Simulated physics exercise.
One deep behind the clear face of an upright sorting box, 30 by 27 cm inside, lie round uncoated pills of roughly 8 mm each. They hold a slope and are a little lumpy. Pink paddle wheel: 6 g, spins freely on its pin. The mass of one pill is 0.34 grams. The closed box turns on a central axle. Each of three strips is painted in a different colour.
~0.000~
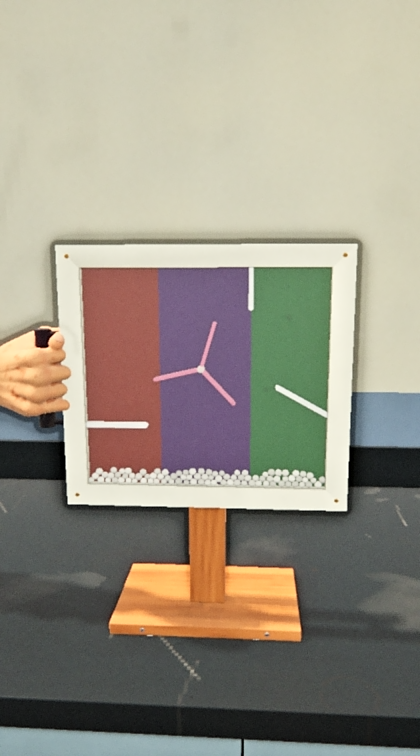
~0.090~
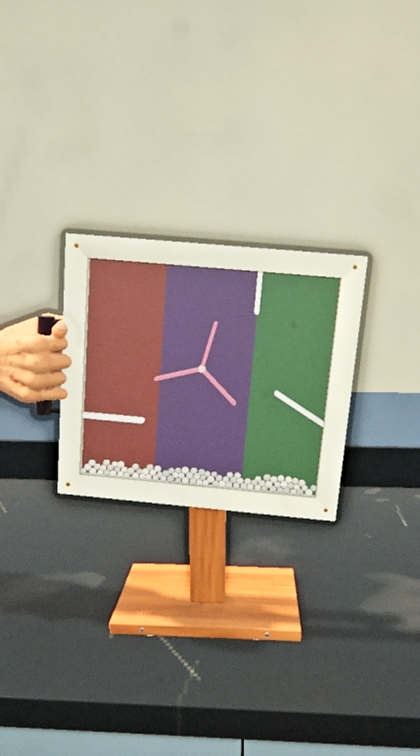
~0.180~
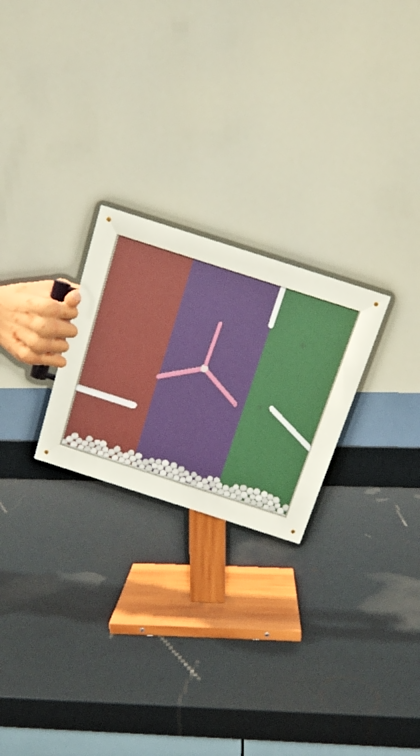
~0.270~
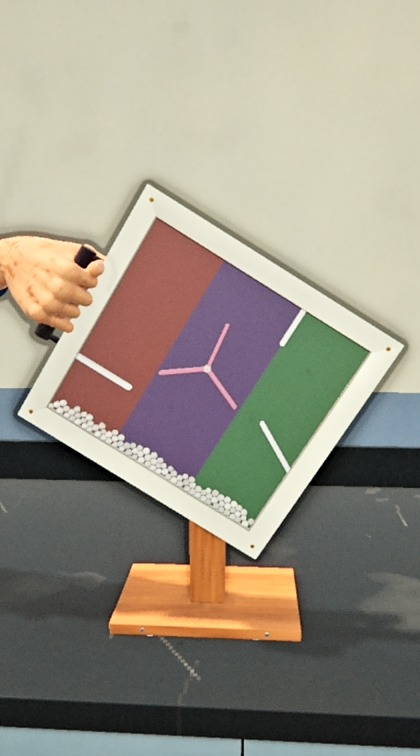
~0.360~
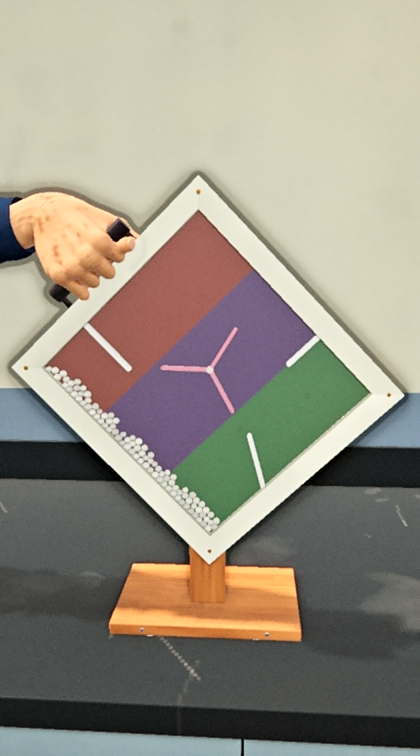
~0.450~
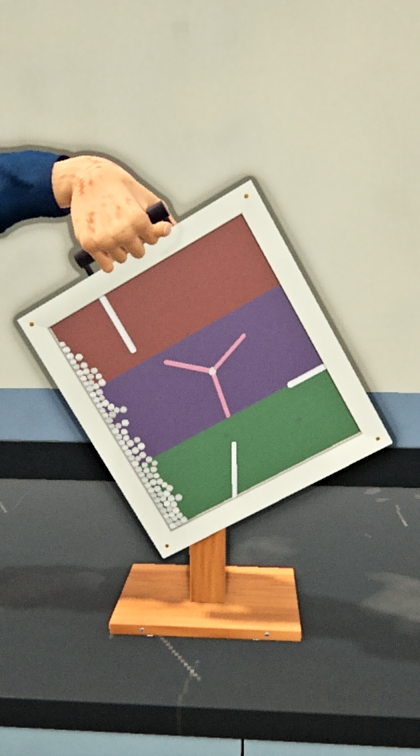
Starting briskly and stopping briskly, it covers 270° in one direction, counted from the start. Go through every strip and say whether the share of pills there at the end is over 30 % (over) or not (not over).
Red strip - over, purple strip - not over, green strip - not over.
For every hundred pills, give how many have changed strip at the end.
Moved share: About 75 per cent.
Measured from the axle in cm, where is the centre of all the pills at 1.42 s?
Some 5 cm left and 3 cm below.
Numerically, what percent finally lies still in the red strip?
Roughly 90 percent.
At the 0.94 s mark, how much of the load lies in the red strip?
I'd say close to 5 in a hundred.
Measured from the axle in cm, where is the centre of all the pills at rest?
Some 7 cm left and 11 cm below.
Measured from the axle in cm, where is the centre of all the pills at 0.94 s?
Position estimate: Left 12 cm, above 1 cm.
After 0.94 s, it stands 138° clockwise; the pills' middle is 12 cm left of and 1 cm above the centre; red 5 %, purple 20 %, green 75 %.
After 1.42 s, it has come round 215° clockwise; the pills' middle is 5 cm left of and 3 cm below the centre; red 15 %, purple 50 %, green 35 %.
After 1.84 s, it has come round 270° clockwise; the pills' middle is 8 cm left of and 9 cm below the centre; red 85 %, green 15 %.
At rest by 3.9 s, it has come round 270° clockwise; red 90 %, purple 0 %, green 10 %.
